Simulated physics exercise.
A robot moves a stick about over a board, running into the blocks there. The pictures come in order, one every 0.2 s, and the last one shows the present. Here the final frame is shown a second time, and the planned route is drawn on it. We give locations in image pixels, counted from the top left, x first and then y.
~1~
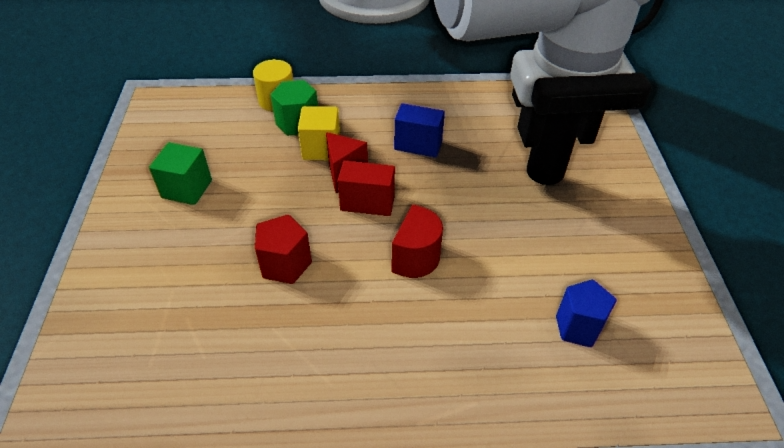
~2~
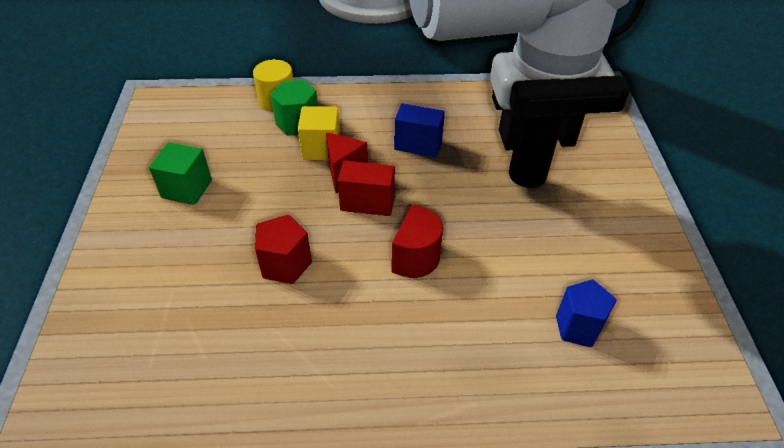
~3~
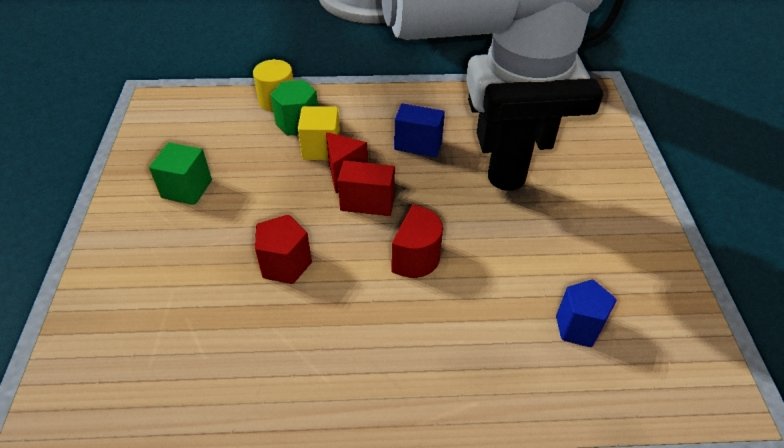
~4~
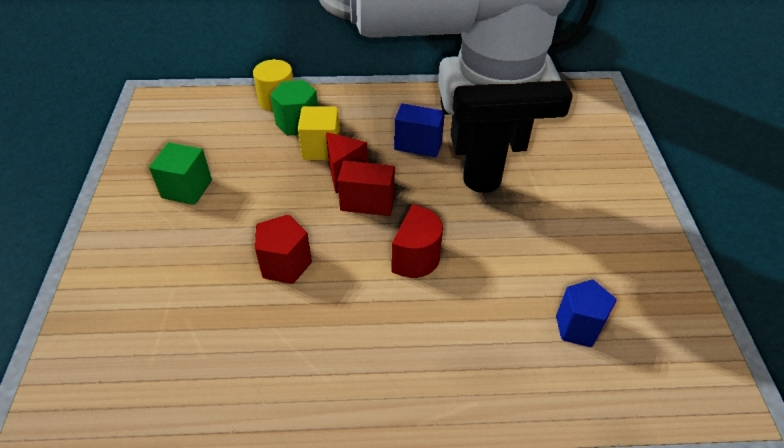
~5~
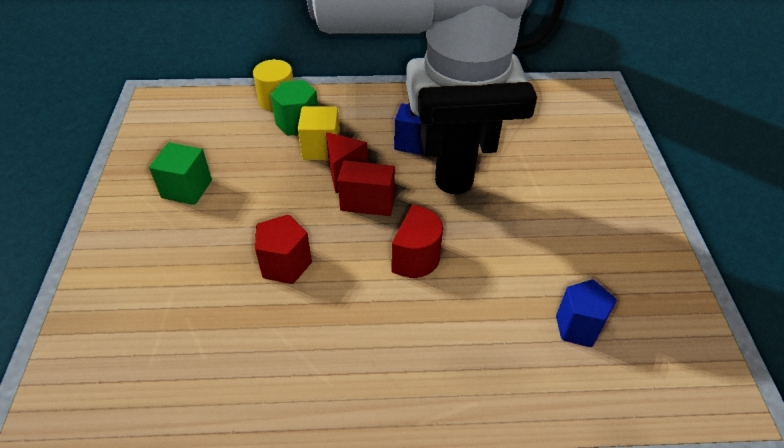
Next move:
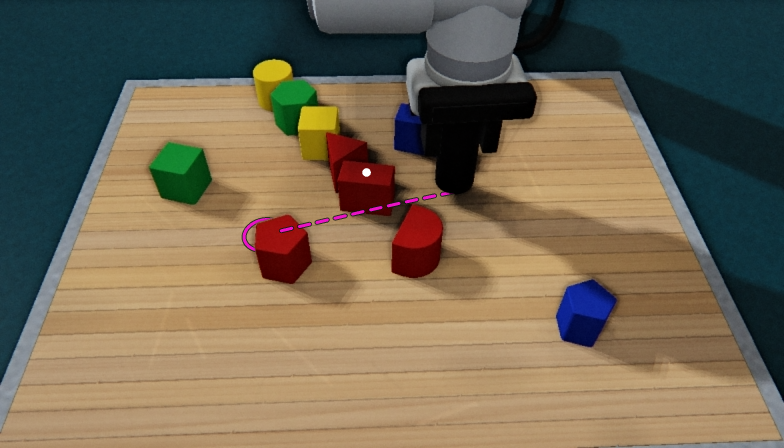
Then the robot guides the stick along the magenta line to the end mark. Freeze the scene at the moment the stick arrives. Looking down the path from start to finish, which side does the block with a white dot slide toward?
It's going to go right.
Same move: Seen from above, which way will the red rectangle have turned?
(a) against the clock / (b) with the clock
b - with the clock.
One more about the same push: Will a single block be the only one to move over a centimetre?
Going by the path, yes.
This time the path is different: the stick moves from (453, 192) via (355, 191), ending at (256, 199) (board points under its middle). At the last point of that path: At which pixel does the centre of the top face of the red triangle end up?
The middle of the upper face of the red triangle will lie at about (292, 142) in the picture.
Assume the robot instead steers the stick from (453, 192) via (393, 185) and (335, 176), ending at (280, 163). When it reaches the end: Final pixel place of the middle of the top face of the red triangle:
By then it is at (242, 132).
The line goes straight from (453, 192) to (265, 235); the dot is on the red rectangle.
On the path given first. One third of the way, stick (392, 195); red rectangle (344, 177).
Two thirds of the way, stick (329, 210); red rectangle (277, 187).
At the end, stick (262, 225); red pentagon unmoved; red rectangle (213, 189), turned 45° clockwise.
